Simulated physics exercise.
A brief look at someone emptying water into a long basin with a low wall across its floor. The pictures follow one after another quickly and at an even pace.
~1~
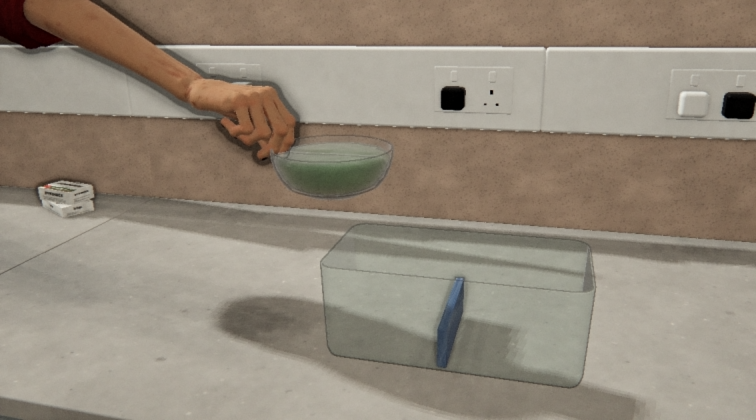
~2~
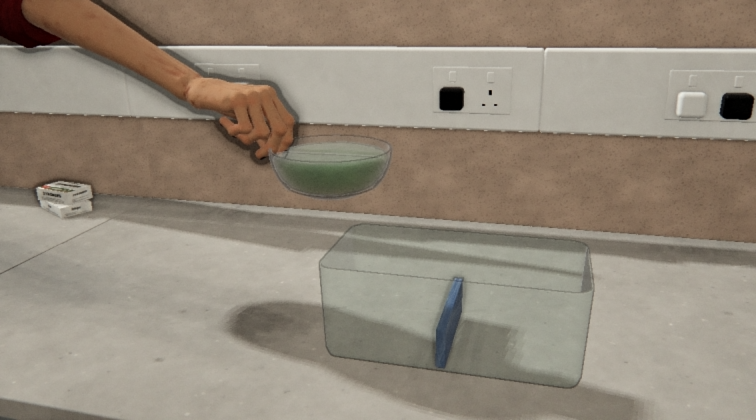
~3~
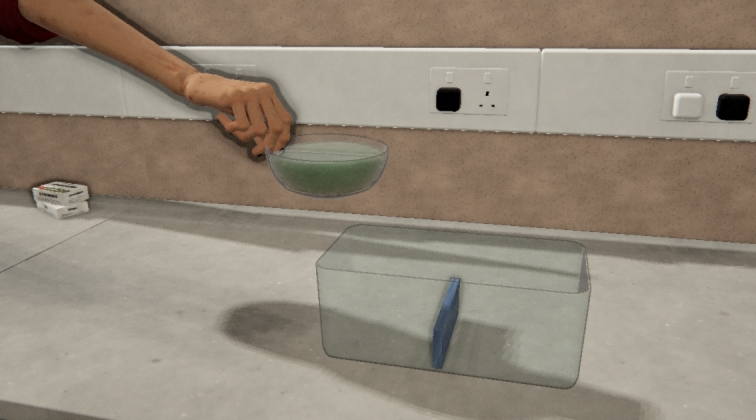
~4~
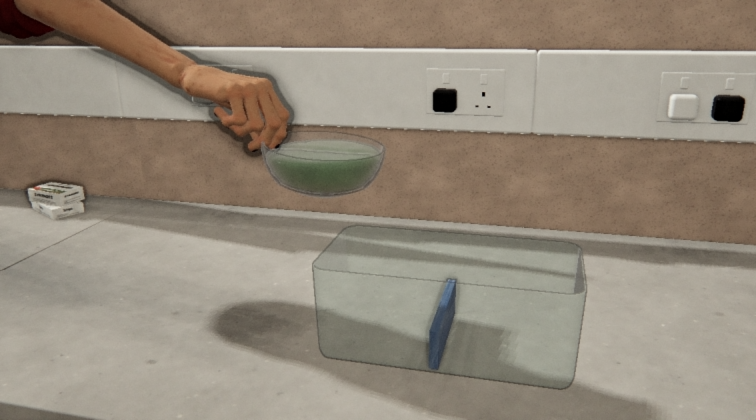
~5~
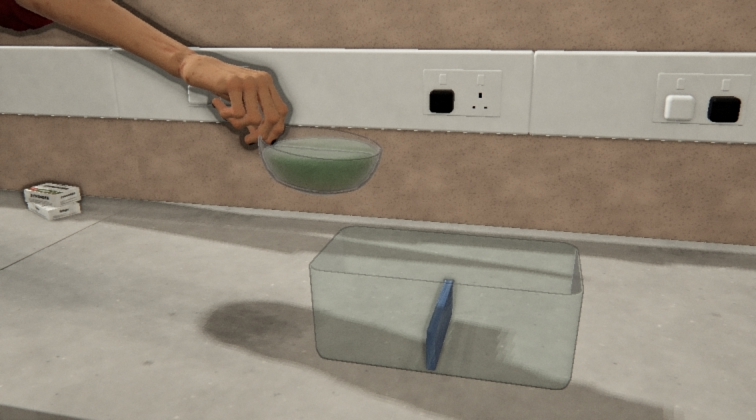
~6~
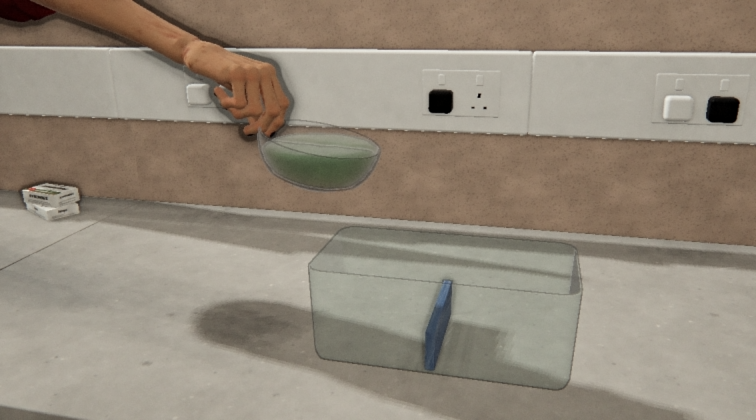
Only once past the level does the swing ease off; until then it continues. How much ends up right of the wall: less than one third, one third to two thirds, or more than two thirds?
The quantity right of the wall will come in past two thirds.
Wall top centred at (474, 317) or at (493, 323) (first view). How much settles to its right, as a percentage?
Roughly 65 % and then 30 %.
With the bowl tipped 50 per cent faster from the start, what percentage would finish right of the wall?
Roughly 75 in a hundred.
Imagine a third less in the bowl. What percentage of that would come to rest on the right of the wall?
85 %.
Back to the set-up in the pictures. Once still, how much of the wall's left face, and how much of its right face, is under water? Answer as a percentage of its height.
Left 10 per cent, right 40.
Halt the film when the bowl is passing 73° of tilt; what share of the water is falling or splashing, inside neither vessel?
Estimate: Some 55 per cent.
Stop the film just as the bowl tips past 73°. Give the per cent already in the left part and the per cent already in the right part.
The left part holds close to 10 per cent, the right part close to 10.
A moment on, the bowl is tipped part way and 29 per cent is still to pour, 9 is left of the wall and 10 right of it.
Next, the bowl is tipped right over and 0 per cent is still to pour, 12 is left of the wall and 82 right of it.
Then the bowl is tipped right over and 0 per cent is still to pour, 15 is left of the wall and 84 right of it.
Later the bowl is tipped right over and 0 per cent is still to pour, 15 is left of the wall and 84 right of it.
In the end 15 per cent lies left of the wall, 84 right of it and 1 outside.
